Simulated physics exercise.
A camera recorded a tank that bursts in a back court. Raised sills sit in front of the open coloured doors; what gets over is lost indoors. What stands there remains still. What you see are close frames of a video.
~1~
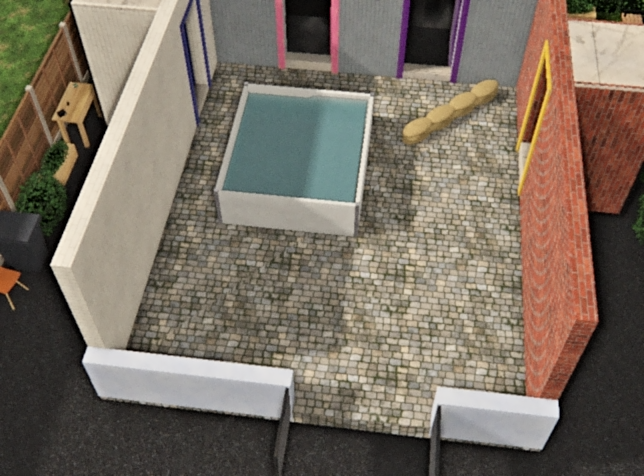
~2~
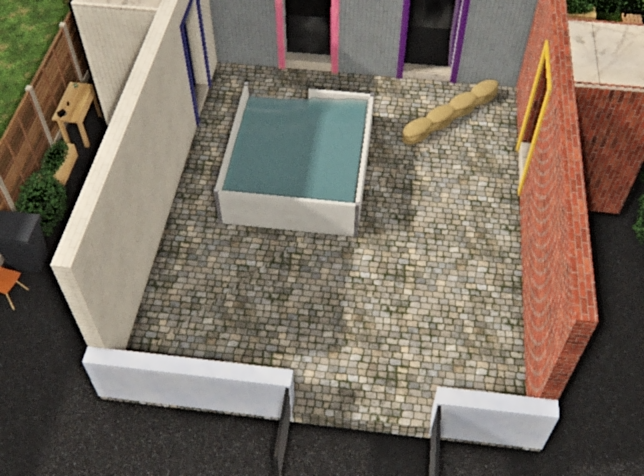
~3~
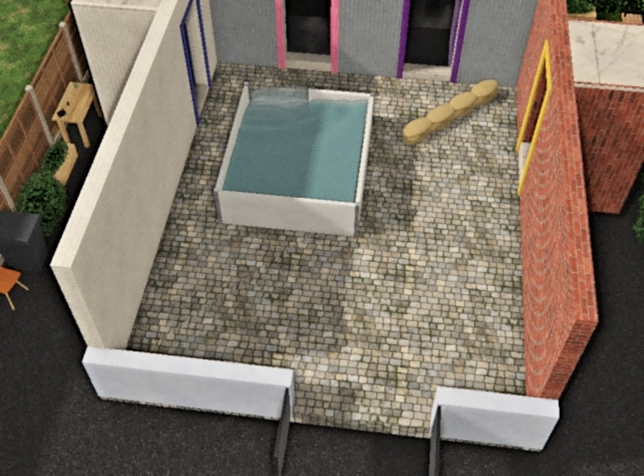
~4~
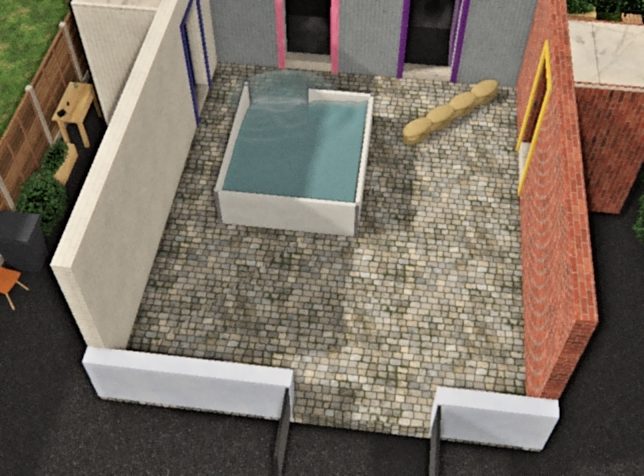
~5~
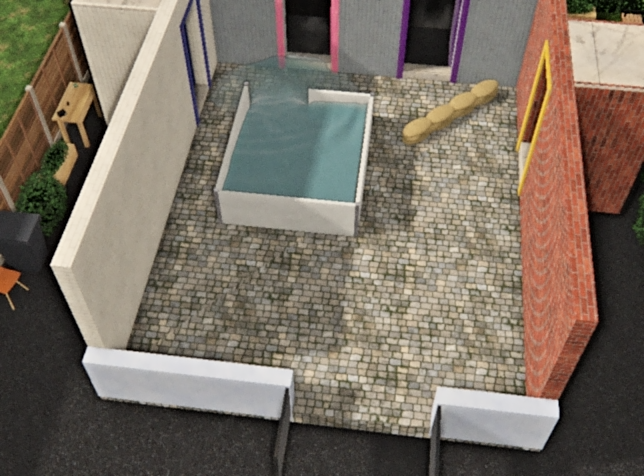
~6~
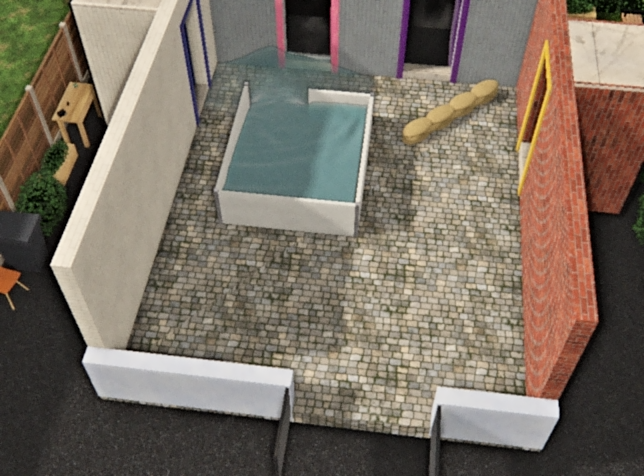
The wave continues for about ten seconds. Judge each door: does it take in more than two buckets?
My prediction: Blue door: Over the line on that one. Yellow door: Not over the line on that one. Pink door: Over the line on that one. Purple door: Over the line on that one.
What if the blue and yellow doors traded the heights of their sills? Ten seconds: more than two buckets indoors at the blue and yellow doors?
As I read it, the blue door misses the mark, while the yellow door misses the mark.
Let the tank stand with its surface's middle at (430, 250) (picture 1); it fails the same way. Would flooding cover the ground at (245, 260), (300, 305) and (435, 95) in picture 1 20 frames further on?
Log: No flood; no flood; flood.
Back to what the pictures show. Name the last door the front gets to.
Result: The yellow one.
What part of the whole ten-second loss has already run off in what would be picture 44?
That comes to 80 per cent, as I work it out.
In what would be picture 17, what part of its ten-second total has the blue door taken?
Around 5 percent.
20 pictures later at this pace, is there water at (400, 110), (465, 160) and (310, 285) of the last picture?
As listed, the points end up soaked, high and dry and high and dry.
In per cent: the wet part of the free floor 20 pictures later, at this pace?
Around 40 percent.
A moment on, water covers 10 % of the floor; the blue door wet at the sill, nothing in, the yellow door not reached, the pink door over two buckets in, the purple door wet at the sill, nothing in.
Next, water covers 25 % of the floor; the blue door under two buckets in, the yellow door not reached, the pink door far over two buckets in, the purple door wet at the sill, nothing in.
Then, water covers 40 % of the floor; the blue door over two buckets in, the yellow door not reached, the pink door far over two buckets in, the purple door under two buckets in.
Later, water covers 65 % of the floor; the blue door far over two buckets in, the yellow door wet at the sill, nothing in, the pink door far over two buckets in, the purple door over two buckets in.
In the end, water covers 90 % of the floor; the blue door far over two buckets in, the yellow door wet at the sill, nothing in, the pink door far over two buckets in, the purple door over two buckets in.
